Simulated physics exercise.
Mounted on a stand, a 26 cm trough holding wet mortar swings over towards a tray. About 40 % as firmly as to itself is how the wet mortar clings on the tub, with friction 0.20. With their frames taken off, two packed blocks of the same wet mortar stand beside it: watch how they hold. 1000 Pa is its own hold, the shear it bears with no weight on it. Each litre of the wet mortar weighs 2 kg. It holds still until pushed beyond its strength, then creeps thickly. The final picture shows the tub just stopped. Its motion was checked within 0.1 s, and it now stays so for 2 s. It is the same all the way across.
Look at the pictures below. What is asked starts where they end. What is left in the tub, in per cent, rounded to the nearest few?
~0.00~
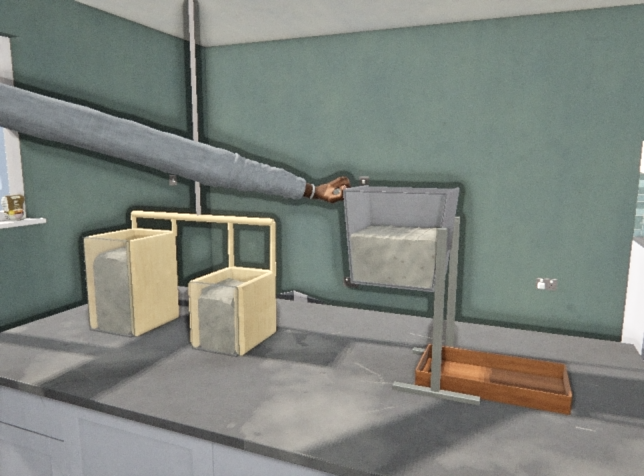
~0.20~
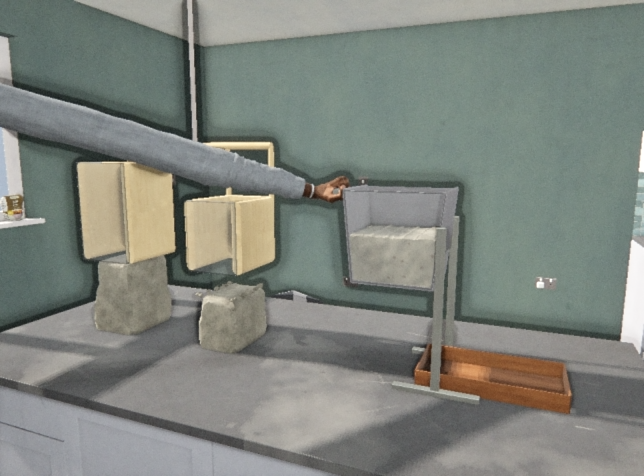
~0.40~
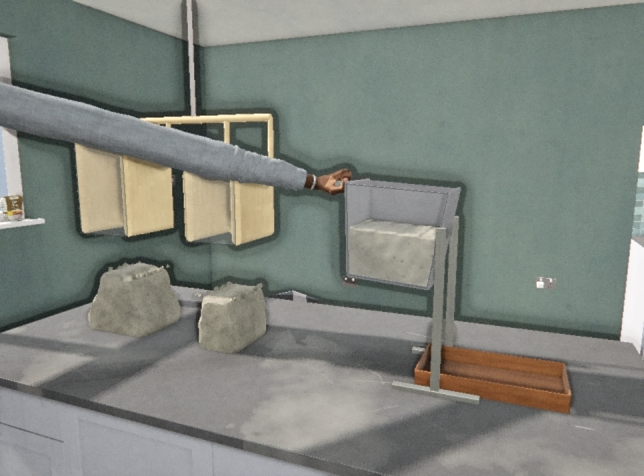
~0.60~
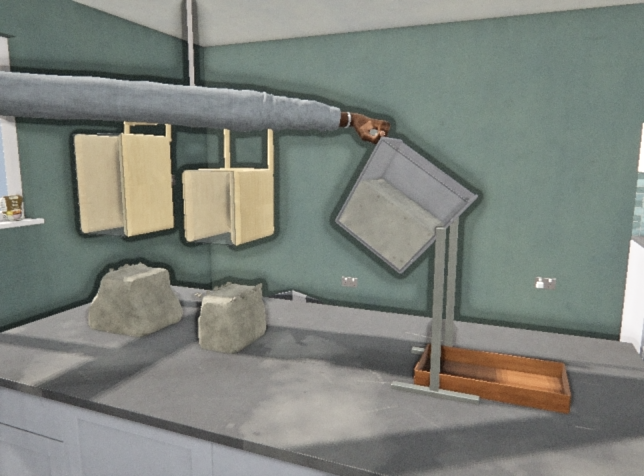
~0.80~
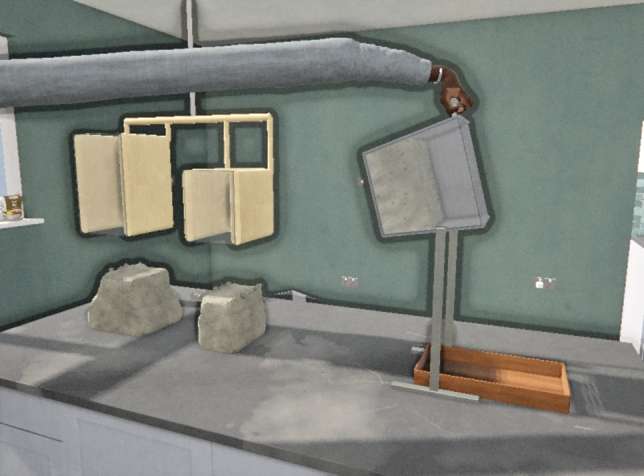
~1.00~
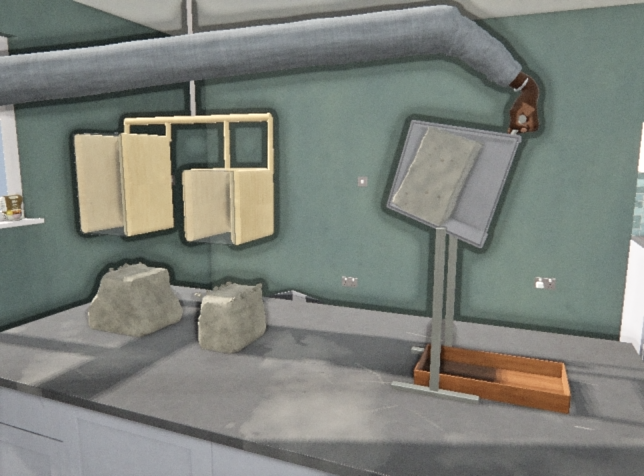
Around 0 in every hundred.
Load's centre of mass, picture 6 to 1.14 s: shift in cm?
I'd put the distance at about 9 centimetres.
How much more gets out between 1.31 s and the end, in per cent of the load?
Roughly 40 percent of the load.
After 1.14 s, the tub is at 105 degrees and holds 98 %.
After 1.31 s, the tub is at 105 degrees and holds 39 %.
After 1.48 s, the tub is at 105 degrees and holds 0 %.
After 1.65 s, the tub is at 105 degrees and holds 0 %.
After 3.00 s, at the end, the tub is at 105 degrees and holds 0 %.
